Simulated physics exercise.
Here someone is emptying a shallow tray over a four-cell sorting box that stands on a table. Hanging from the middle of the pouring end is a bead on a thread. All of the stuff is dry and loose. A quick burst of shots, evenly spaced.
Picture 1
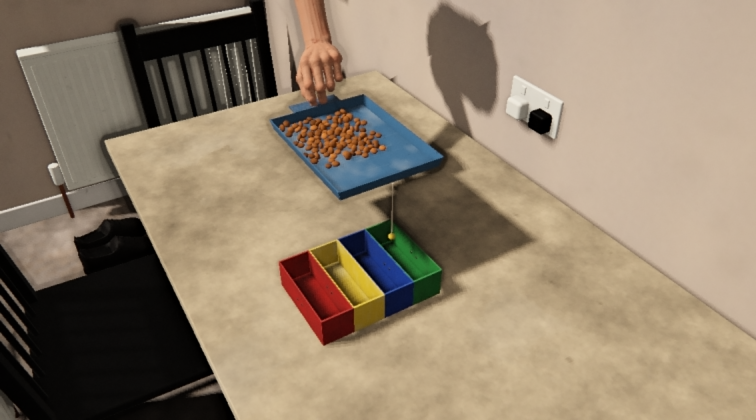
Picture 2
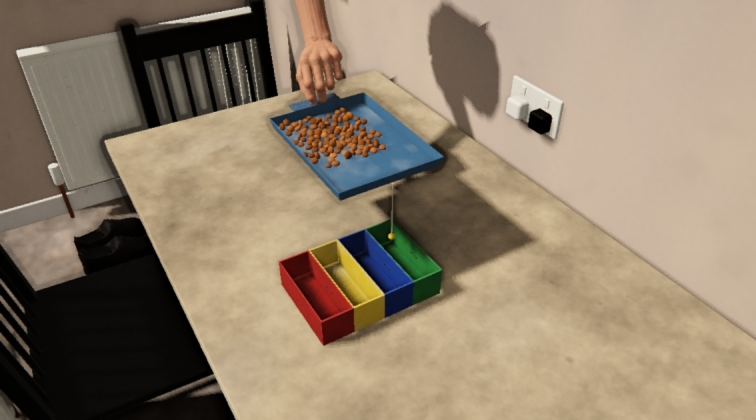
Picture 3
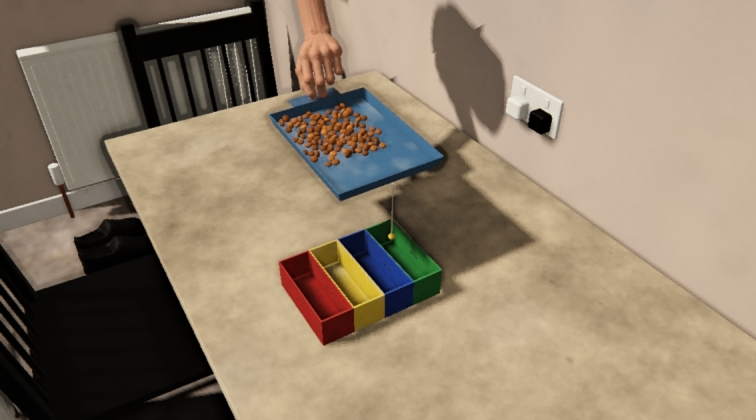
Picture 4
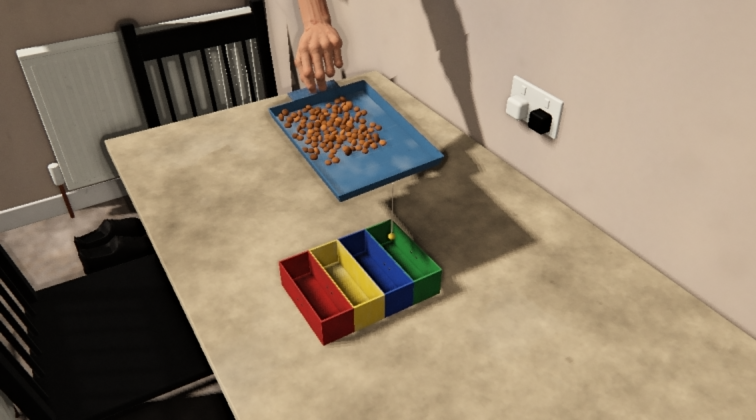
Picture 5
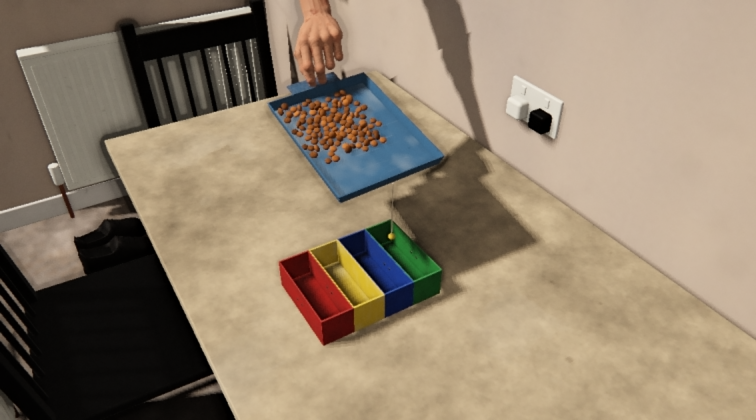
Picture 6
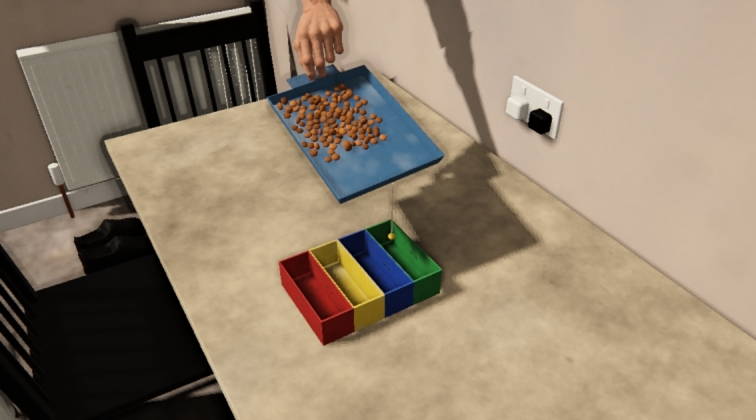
A hand at the back end of a blue tray slowly raises that end, tilting the tray slightly toward the viewer, while the orange-brown kibble stays heaped in its far half. Below the tray's near edge, a small yellow bead hangs on a thread over a box with red, yellow, blue and green cells. The steady, high view shows a mottled beige table, black chairs at left and a wall socket at right, as shadows shift.
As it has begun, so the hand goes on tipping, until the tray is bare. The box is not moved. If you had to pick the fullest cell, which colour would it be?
It would be yellow.
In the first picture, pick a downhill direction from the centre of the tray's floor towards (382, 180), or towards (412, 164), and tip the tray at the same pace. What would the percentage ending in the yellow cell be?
20 %, give or take, and then 0 %.
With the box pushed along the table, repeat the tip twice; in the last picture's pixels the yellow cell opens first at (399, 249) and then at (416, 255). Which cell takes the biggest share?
So it's the red one for the first shift and the cell in red for the second.
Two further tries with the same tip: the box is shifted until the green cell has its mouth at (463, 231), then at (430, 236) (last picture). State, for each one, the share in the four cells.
First placement near 30 percent, second near 90 percent.
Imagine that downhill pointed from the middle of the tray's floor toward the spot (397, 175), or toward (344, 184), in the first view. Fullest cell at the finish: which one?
First: The green cell, second: That yellow cell.
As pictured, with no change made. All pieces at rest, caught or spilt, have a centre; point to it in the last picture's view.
At about (358, 294).
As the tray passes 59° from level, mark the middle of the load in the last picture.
Near (358, 188).
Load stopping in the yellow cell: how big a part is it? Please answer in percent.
About 60 per cent.
Just after the last frame, tray tipped steeply; the larger part on the tray; just a few in the yellow cell; just a few in the blue cell; about a tenth falling or outside the box.
A moment on, tray tipped right over; roughly a quarter on the tray; roughly a third in the yellow cell; roughly a quarter in the blue cell; about a tenth in the red cell; just a few in the green cell; about a tenth falling or outside the box.
Further on, tray tipped past a quarter turn; roughly half in the yellow cell; roughly a third in the blue cell; about a tenth in the green cell; about a tenth in the red cell; just a few falling or outside the box.
When it is over, tray tipped past a quarter turn; roughly half in the yellow cell; roughly a third in the blue cell; about a tenth in the green cell; about a tenth in the red cell; just a few outside the box.
